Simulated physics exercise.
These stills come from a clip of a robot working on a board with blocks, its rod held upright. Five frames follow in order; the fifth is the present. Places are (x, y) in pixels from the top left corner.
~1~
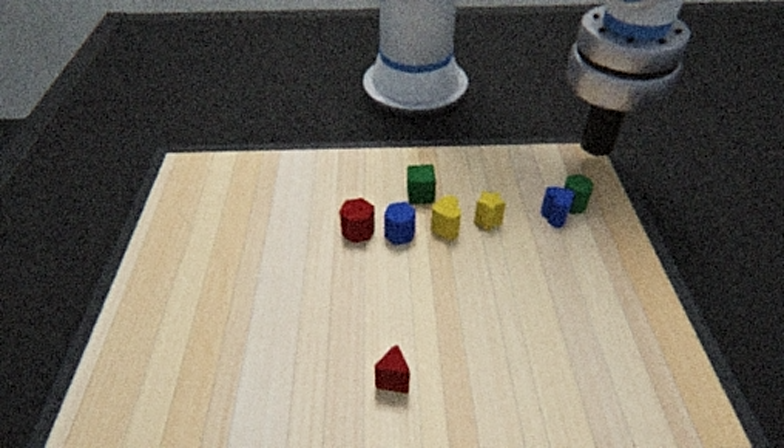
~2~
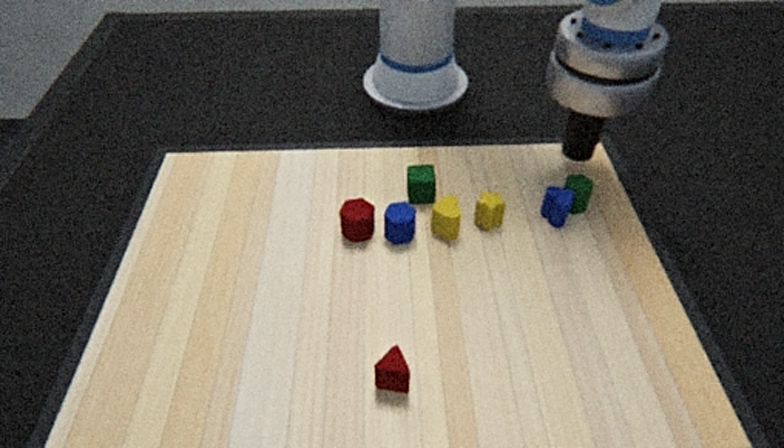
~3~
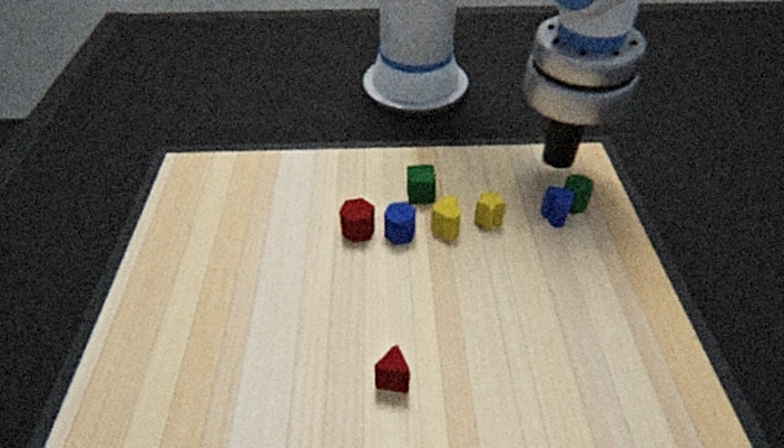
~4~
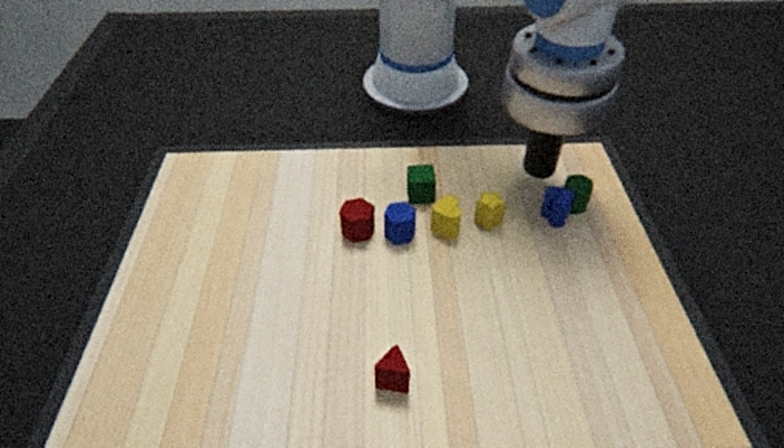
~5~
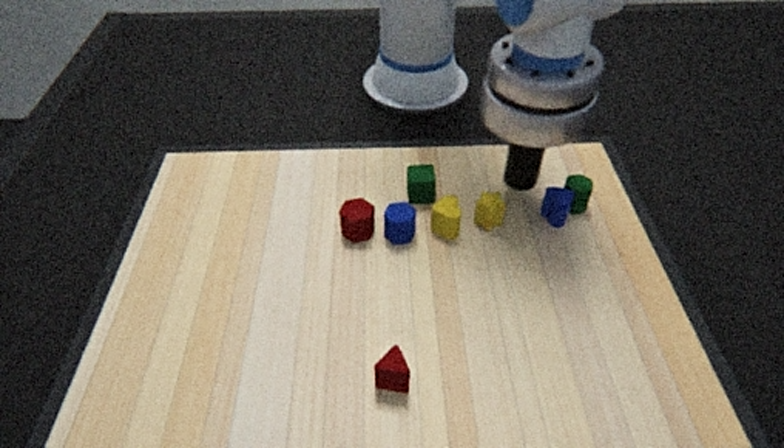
In this clip, a robot arm with a dark rod moves left and slightly toward the viewer over the far right of a wooden board, while the red, blue, yellow and green blocks all stay still.
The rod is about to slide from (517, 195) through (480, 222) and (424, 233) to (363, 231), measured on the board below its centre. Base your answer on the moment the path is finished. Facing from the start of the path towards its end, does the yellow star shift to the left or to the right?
Heads left.
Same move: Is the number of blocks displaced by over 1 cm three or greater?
Yes, that is how it ends up.
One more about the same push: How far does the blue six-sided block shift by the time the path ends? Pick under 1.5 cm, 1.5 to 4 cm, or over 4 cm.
Distance: Above 4 cm.
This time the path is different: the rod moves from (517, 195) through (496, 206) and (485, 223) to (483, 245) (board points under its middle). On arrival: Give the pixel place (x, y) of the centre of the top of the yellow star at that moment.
When the path ends, it will be at (465, 236).
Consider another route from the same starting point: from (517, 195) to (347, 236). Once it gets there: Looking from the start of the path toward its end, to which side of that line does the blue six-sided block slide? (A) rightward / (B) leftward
Choice B: Leftward.
What follows on the original path. One third of the way, rod at (482, 208); yellow heart at (446, 208), turned 15° clockwise; yellow star at (468, 220).
Two thirds of the way, rod at (424, 218); red six-sided block at (335, 207); blue six-sided block at (364, 213); yellow heart at (395, 213); yellow star at (457, 231), turned 25° anticlockwise.
At the end, rod at (362, 216); red six-sided block at (309, 204), turned 35° clockwise; blue six-sided block at (317, 225), turned 50° clockwise; yellow heart at (347, 227), turned 55° anticlockwise; yellow star at (457, 231), turned 25° anticlockwise.
